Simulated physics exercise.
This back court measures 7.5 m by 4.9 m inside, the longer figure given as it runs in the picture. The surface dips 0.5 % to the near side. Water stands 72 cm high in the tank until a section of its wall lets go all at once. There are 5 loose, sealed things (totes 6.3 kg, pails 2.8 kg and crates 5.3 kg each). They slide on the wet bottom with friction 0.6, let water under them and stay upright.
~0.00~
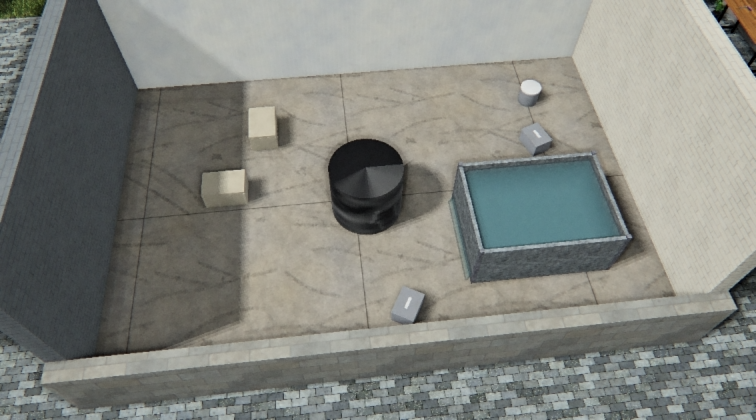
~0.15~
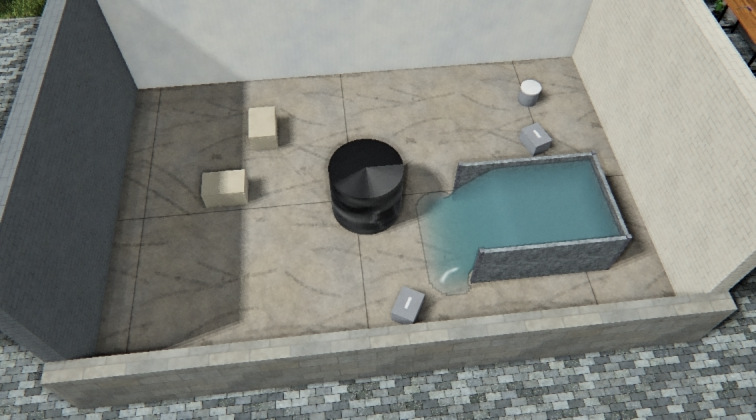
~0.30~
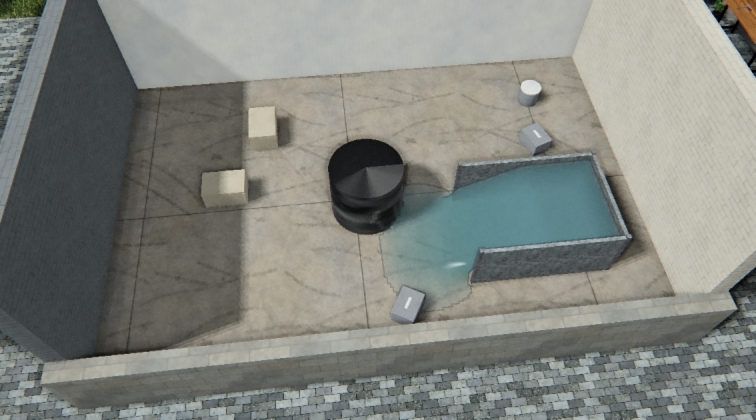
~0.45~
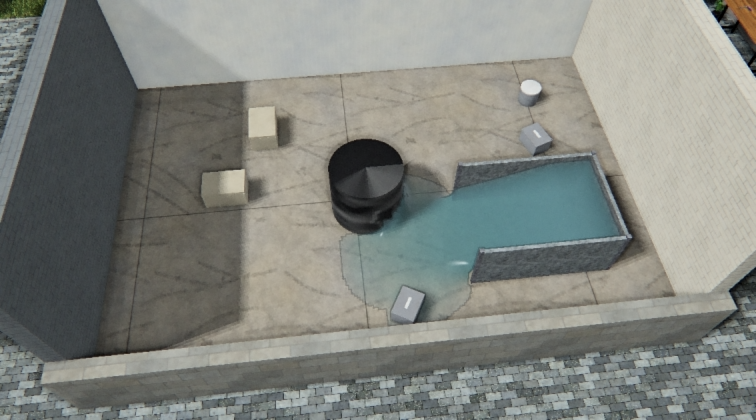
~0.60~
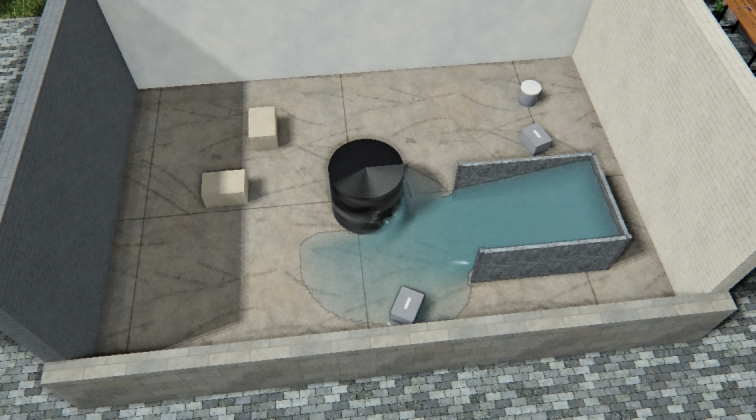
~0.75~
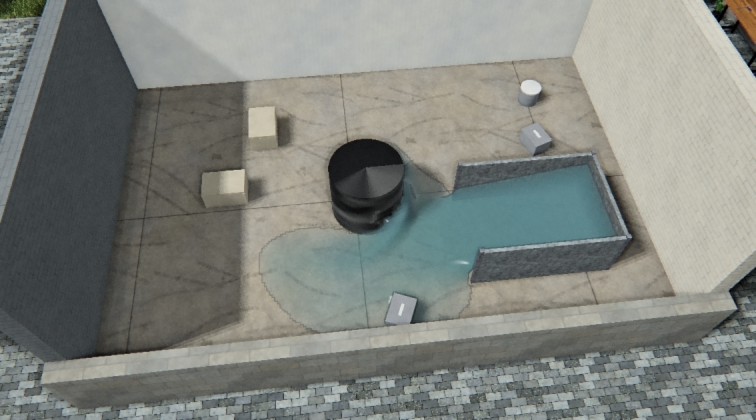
In a walled back court, water poured out of the open left end of a stone tank, spread across the paving around a black round structure, and finally nudged a small grey box slightly left.
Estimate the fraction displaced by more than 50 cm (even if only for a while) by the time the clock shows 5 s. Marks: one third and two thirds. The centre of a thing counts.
That comes to between one and two thirds.
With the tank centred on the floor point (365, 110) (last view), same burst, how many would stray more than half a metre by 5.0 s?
In that case 3 of them.
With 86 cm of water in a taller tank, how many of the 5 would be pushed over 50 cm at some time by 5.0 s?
In that case 3 of them.
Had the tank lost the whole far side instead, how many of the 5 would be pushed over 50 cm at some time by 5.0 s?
In that case 4 of them.
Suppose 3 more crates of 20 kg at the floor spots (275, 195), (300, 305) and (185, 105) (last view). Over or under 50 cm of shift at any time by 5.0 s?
In that order: Less, over, less.
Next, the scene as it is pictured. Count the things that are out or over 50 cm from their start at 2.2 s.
1 of them.
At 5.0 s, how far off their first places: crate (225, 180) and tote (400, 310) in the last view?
In that order: 100 cm, 500 cm.
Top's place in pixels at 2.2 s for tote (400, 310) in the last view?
Around (176, 317).
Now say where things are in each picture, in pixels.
In the first frame, a tote at (408, 303), on the bottom; a pail at (531, 87), on the bottom; water covers 2.4 m2; 0 of 5 have shifted.
In the second frame, a tote at (408, 303), on the bottom; a pail at (531, 87) rests on the ground; 3.1 m2 under water; 0 of 5 have shifted.
In the third frame, a tote at (408, 303), on the bottom; a pail at (531, 87) rests on the ground; 4.1 m2 under water; 0 of 5 have shifted.
In the fourth frame, a tote at (408, 303) rests on the ground; a pail at (531, 87) rests on the ground; 5.0 m2 under water; 0 of 5 have shifted.
In the fifth frame, a tote at (408, 304), on the bottom; a pail at (531, 87), on the bottom; 6.1 m2 under water; 0 of 5 have shifted.
In the sixth frame, a tote at (401, 310), on the bottom, 13 cm from its start; a pail at (531, 87) rests on the ground; water covers 7.4 m2; 1 of 5 have shifted.
After 1.1 s 1 of 5 are over 50 cm from their spots; 1 afloat.
After 2.2 s 1 of 5 are over 50 cm from their spots; 1 afloat.
After 3.5 s 1 of 5 are over 50 cm from their spots; 1 afloat.
After 5.0 s 3 of 5 are over 50 cm from their spots, and 3 have been at some point; 3 afloat.
